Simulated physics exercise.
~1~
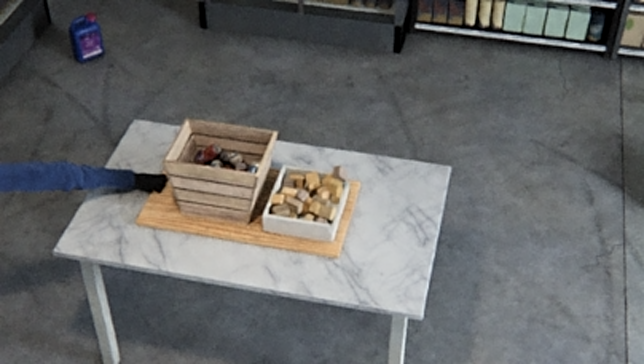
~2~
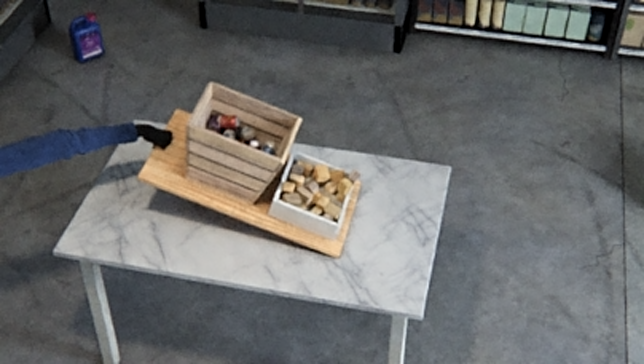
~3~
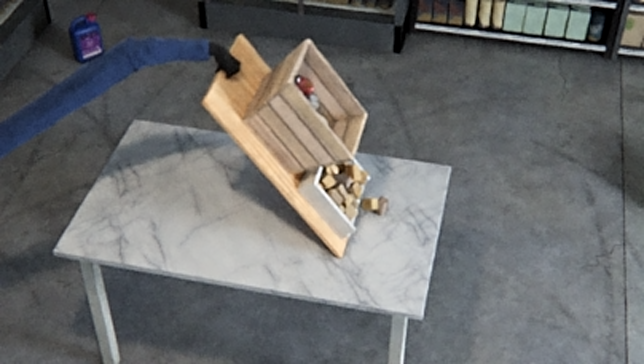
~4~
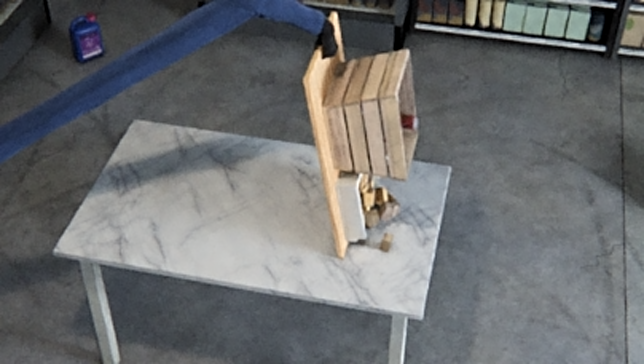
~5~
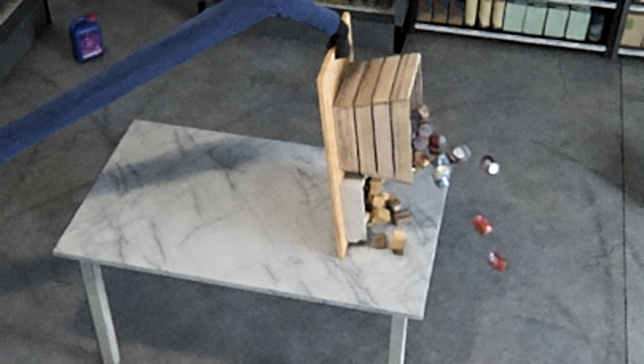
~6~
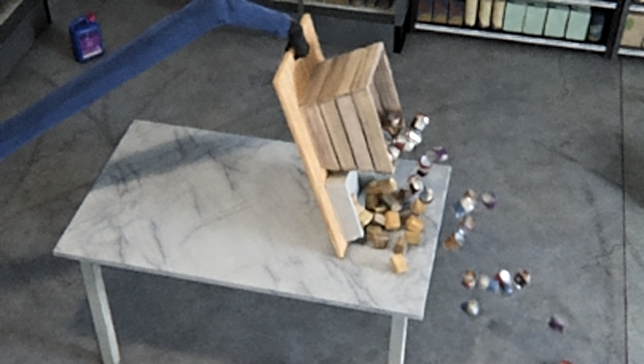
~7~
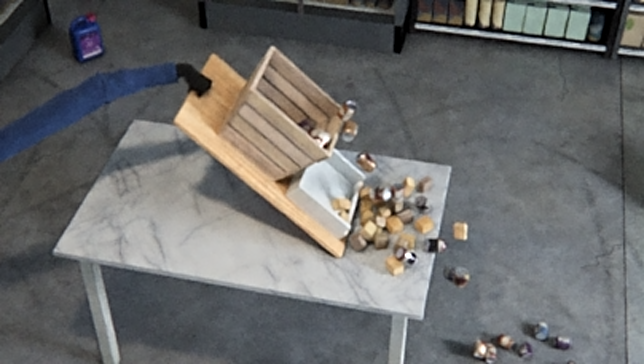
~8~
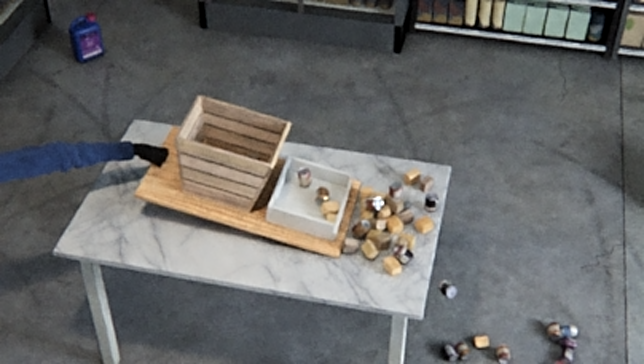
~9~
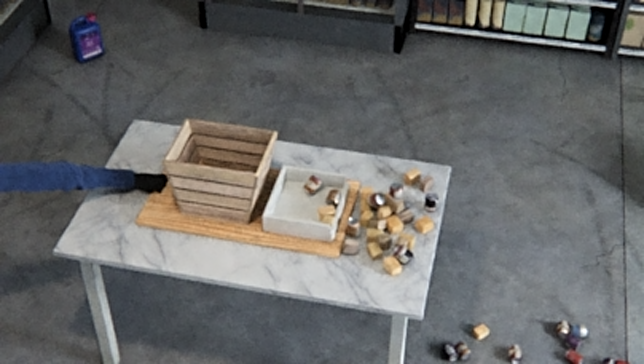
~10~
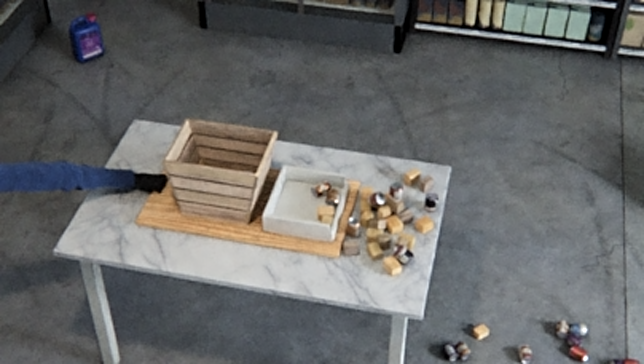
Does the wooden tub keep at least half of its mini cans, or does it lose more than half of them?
It loses more than half of them. The cans pour out over the right side while the board is steeply tilted, and many end up on the table and the floor.
